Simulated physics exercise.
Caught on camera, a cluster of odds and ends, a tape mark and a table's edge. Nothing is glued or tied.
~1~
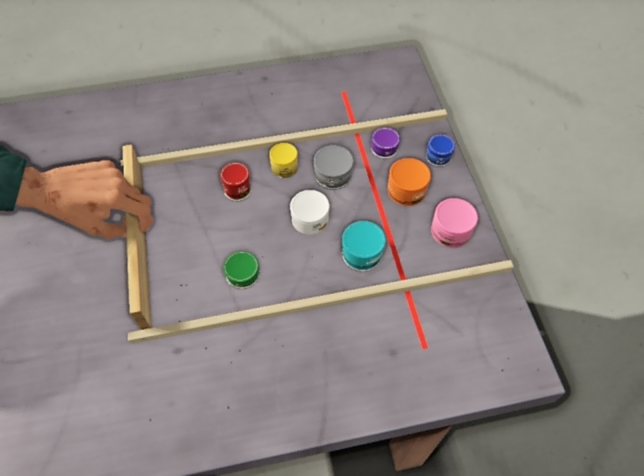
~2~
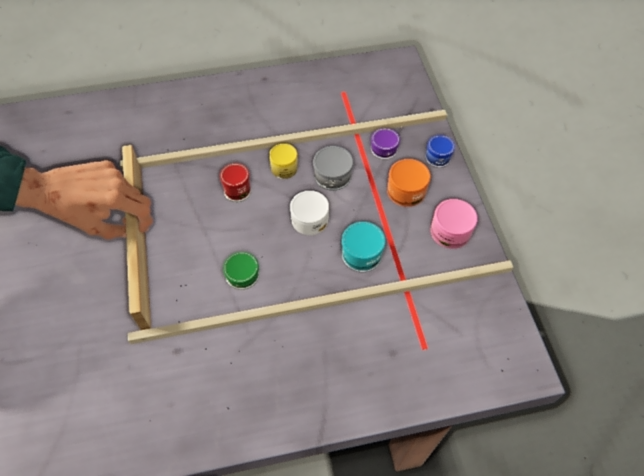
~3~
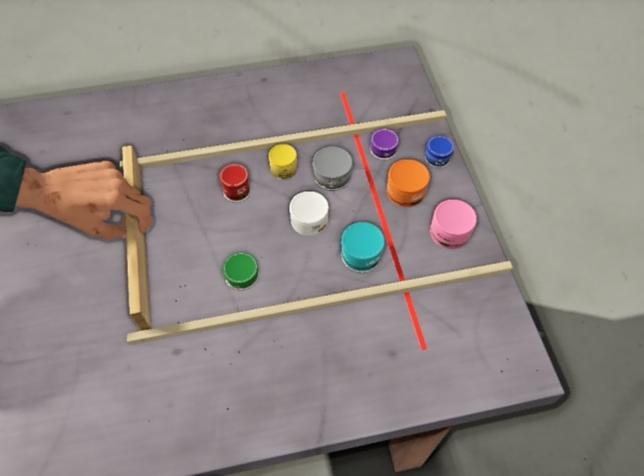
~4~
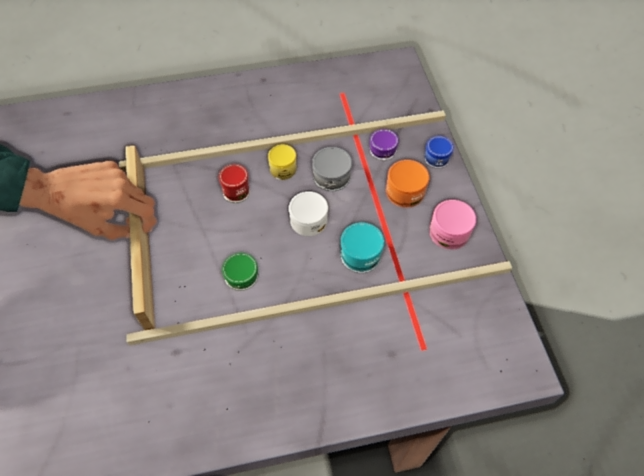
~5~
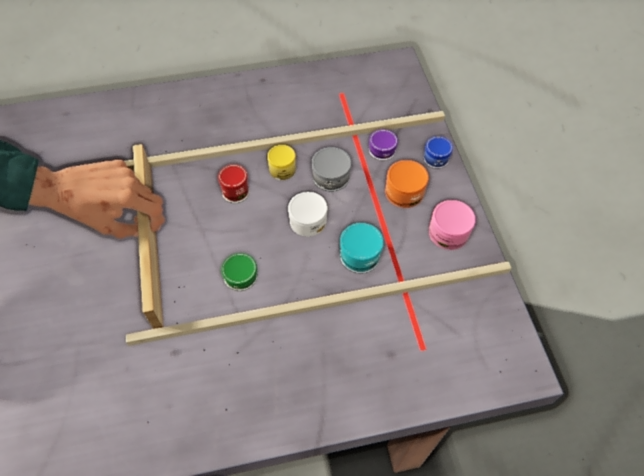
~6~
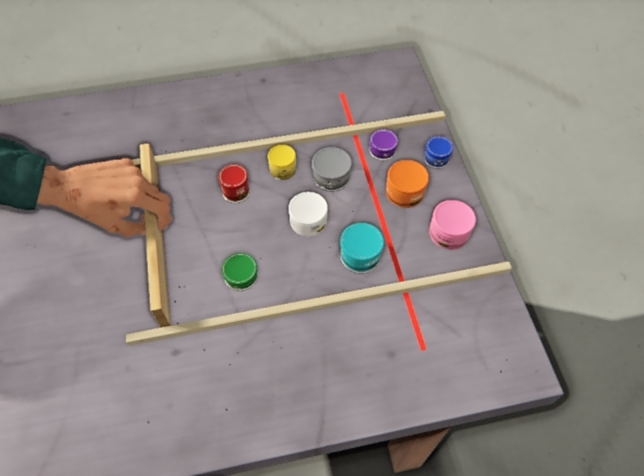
A hand sliding a wooden board slightly right between two rails toward colourful tubs, which stay still around a red line.
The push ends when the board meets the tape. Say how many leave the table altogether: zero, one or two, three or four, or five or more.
In the end the number that fall off is zero.
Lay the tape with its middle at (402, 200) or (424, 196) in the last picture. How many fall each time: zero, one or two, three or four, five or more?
For each place: One to two; either one or two.
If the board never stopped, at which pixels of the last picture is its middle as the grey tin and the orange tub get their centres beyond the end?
Its middle is around (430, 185) and around (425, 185).
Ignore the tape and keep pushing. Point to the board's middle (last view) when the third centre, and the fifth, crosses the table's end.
Near (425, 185) and (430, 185).
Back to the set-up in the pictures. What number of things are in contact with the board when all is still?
4 of them.
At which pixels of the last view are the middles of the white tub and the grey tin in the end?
First (397, 200), then (411, 155).
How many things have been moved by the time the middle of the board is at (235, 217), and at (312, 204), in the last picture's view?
First 2, then 6.
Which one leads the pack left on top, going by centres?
The pink tub ends nearest.
Soon after, none off yet; blue tin at rest near (438, 153); pink tub at rest near (452, 226); orange tub at rest near (407, 184).
At rest, the number that fall off is zero.
